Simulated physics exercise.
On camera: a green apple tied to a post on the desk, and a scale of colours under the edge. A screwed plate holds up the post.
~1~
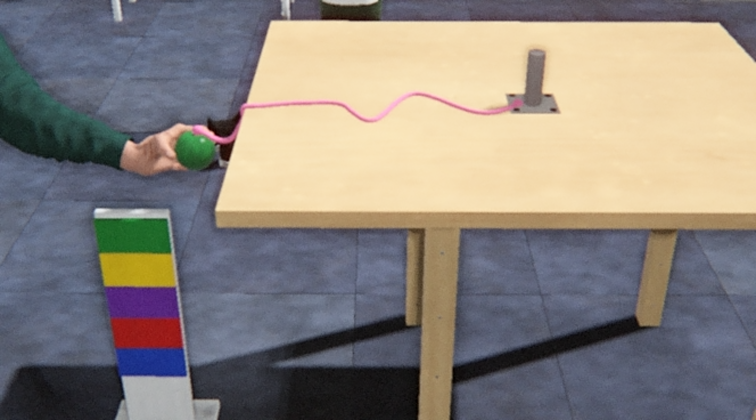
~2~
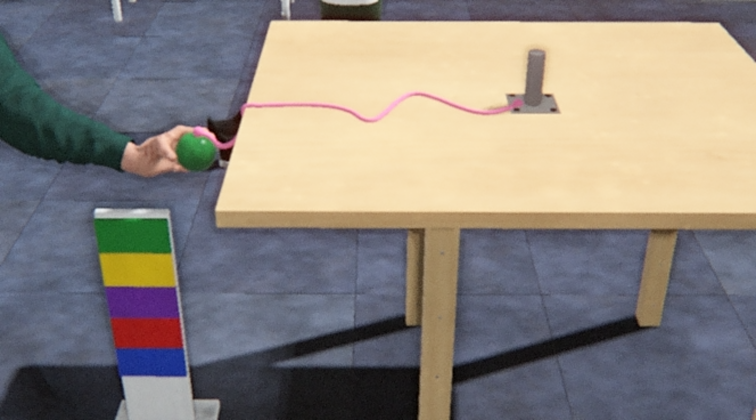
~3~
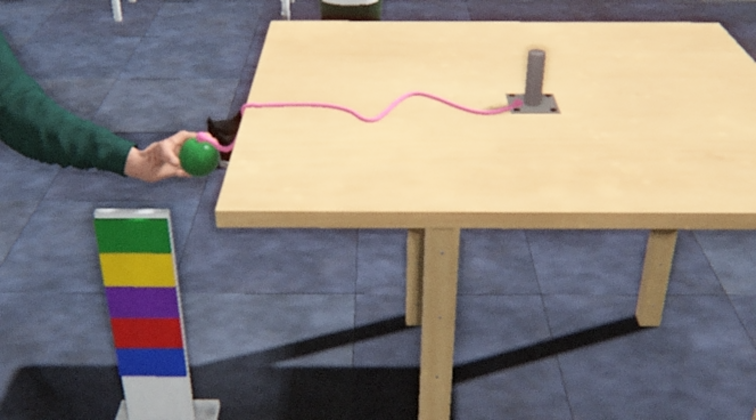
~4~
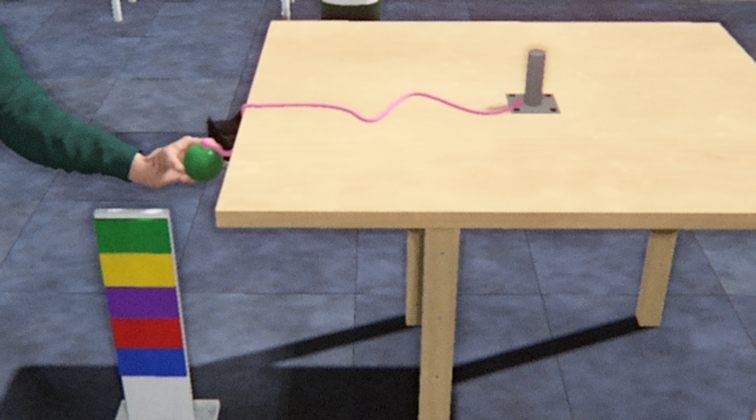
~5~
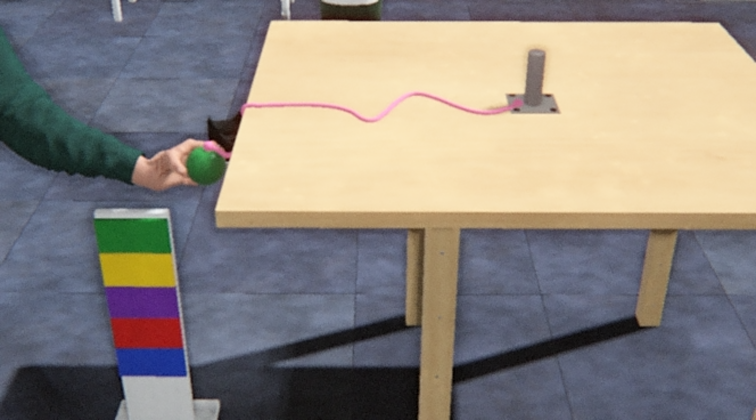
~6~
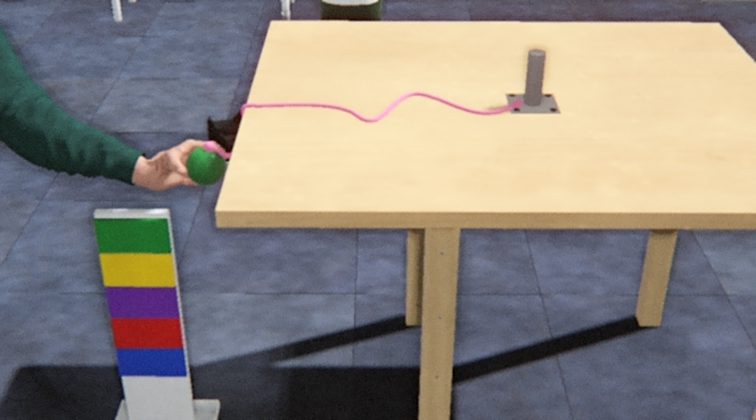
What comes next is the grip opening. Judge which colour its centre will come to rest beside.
Its centre comes to rest beside yellow.
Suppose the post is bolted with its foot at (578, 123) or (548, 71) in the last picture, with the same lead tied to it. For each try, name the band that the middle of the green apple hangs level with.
The first case gives green, the second gives green.
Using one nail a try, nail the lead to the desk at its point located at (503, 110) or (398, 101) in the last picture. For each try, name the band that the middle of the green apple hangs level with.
Results, in sequence: Yellow / green.
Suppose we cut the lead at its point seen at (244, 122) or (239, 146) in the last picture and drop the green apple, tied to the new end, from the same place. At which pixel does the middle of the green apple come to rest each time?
First try near (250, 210), second near (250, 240).
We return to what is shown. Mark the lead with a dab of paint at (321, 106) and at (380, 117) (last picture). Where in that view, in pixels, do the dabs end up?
First one: (245, 114); second one: (321, 108).
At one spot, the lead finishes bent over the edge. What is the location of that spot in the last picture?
Location: About (321, 106).
Soon after, apple near (242, 253); level with yellow.
Then, apple near (256, 266); level with yellow.
At rest, apple near (252, 267); level with yellow. The yellow one.
